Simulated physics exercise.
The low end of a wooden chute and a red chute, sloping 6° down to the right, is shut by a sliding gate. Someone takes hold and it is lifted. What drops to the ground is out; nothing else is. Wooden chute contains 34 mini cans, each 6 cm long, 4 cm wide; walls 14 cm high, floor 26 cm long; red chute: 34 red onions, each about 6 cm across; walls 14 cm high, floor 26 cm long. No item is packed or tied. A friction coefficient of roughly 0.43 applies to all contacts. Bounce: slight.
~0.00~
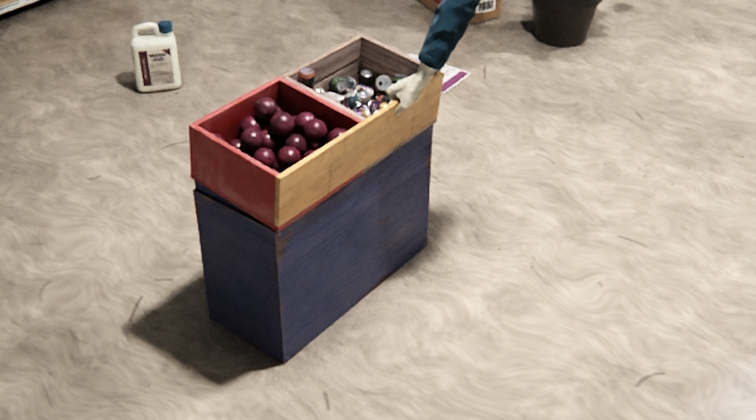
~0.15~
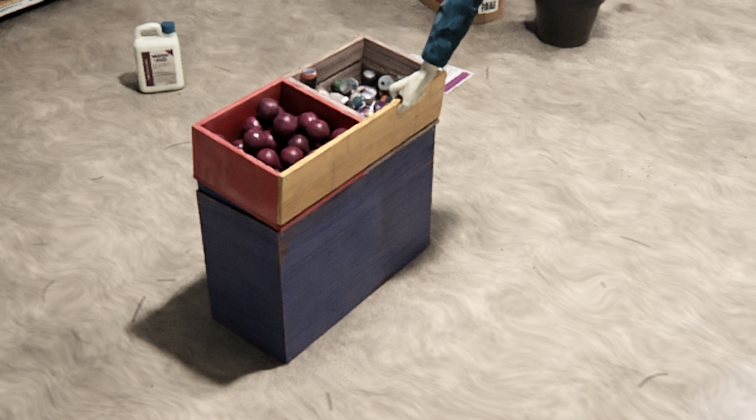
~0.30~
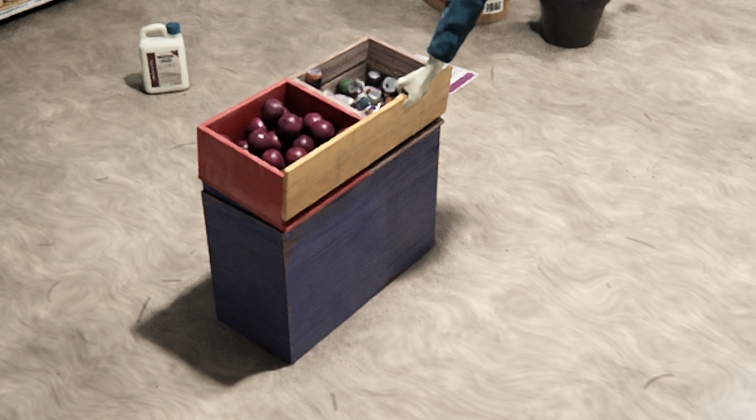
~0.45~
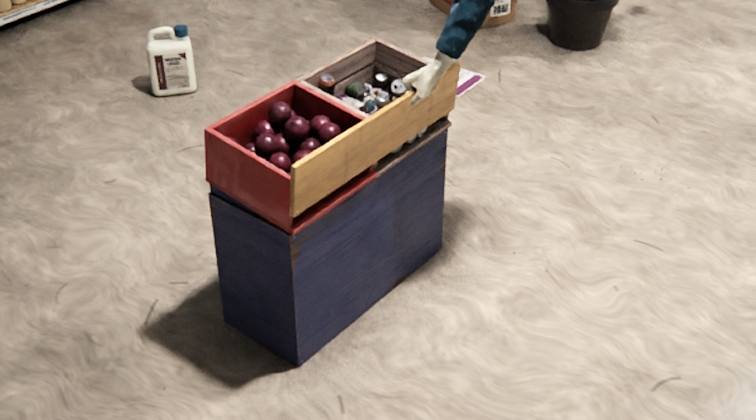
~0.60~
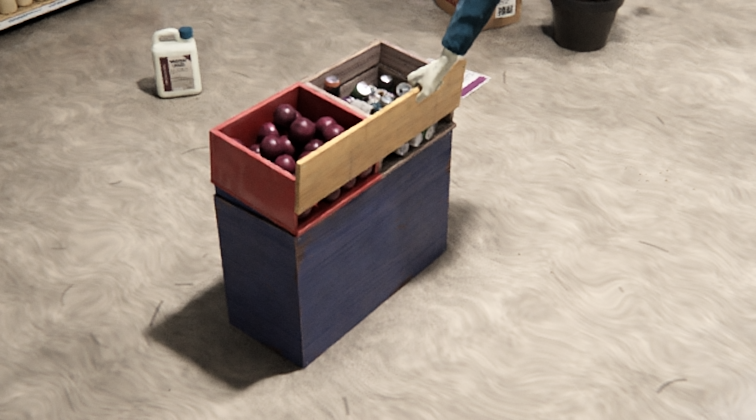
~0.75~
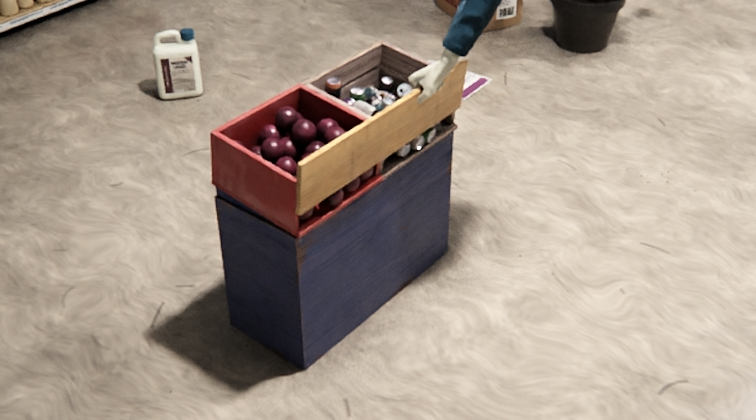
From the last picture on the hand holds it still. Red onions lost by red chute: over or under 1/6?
Under.
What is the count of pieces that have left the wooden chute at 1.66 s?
Wooden chute - about 0 out by that time.
After 1.15 s, the wooden chute has all 34 and the red chute is down by 1 of 34.
After 1.66 s, the wooden chute has all 34 and the red chute is down by 1 of 34.
After 2.37 s, the wooden chute is down by 2 of 34 and the red chute is down by 1 of 34.
Outcome (at 3.28 s), the wooden chute is down by 2 of 34 and the red chute is down by 1 of 34. Asked share, 1 of 34, 3 per cent.
